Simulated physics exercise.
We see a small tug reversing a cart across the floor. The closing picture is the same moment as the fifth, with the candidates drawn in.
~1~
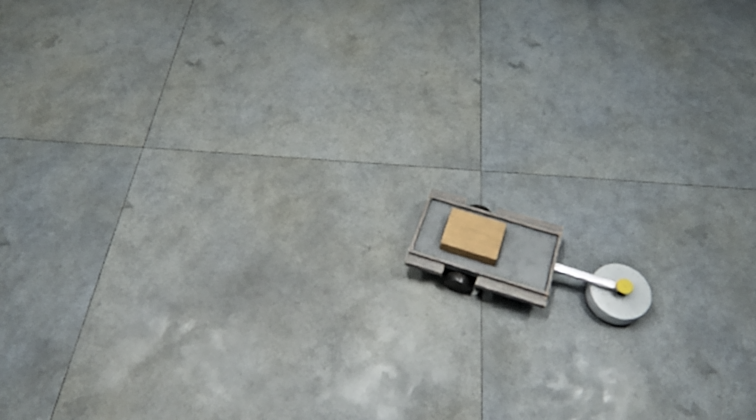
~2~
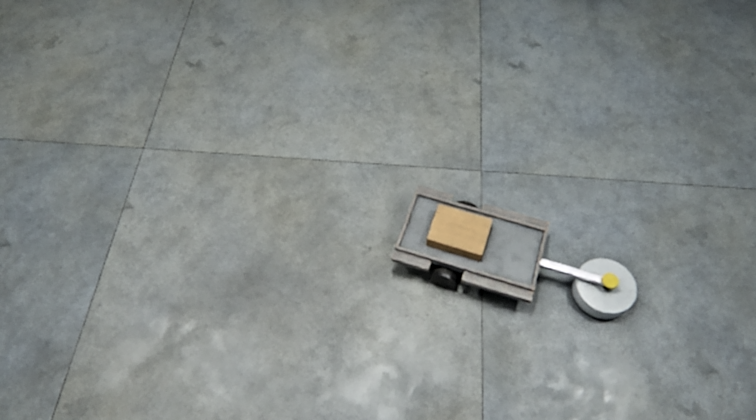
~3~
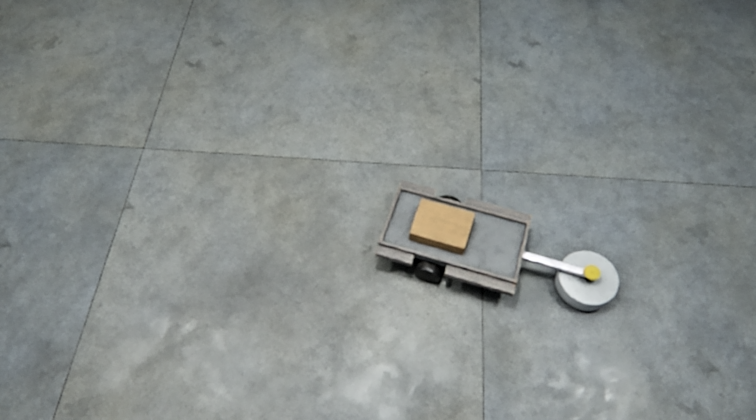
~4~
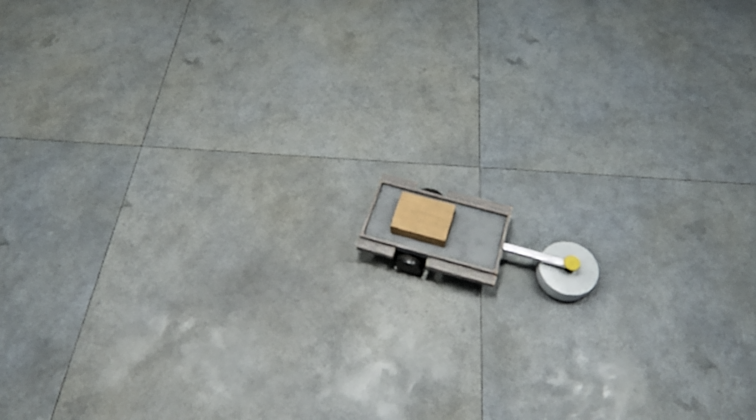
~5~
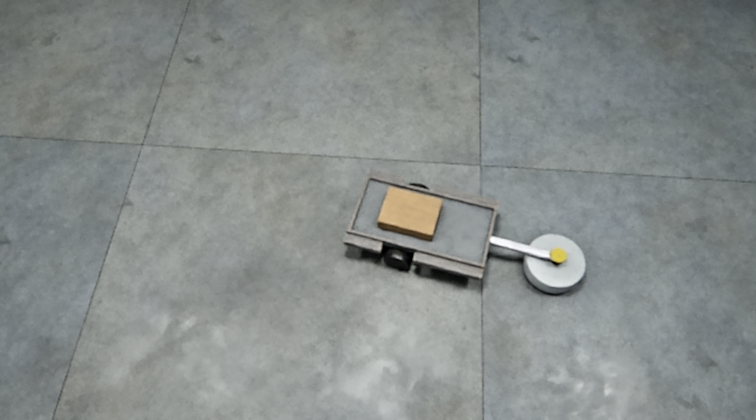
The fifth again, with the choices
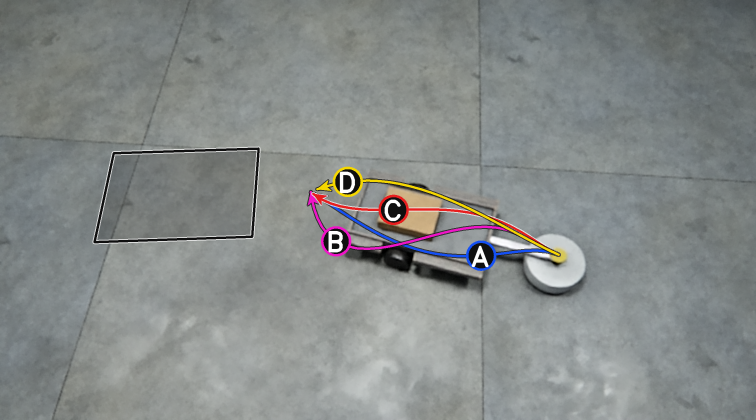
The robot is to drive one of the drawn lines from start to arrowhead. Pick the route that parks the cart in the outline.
Take C.
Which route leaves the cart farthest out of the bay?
The widest miss is A.
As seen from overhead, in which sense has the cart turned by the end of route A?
It turns clockwise.
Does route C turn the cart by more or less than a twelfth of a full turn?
It turns less than that.
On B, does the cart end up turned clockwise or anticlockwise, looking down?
It turns clockwise.
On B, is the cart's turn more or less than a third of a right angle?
Less.
On the marked copy, A from (559, 255) via (425, 252) to (314, 193); B from (559, 255) via (411, 241) to (311, 192); C from (559, 255) via (436, 210) to (313, 194); D from (559, 255) via (440, 196) to (317, 189); the bay at (180, 193).
With C. Early on, robot (470, 221), cart (338, 205).
Further on, robot (383, 218), cart (251, 200).
At the end, robot (312, 200), cart (179, 194); the cart stands in the bay.
As for the rest, A leaves the cart at (230, 118), out of the bay; B leaves the cart at (205, 141), out of the bay; D leaves the cart at (178, 223), out of the bay.
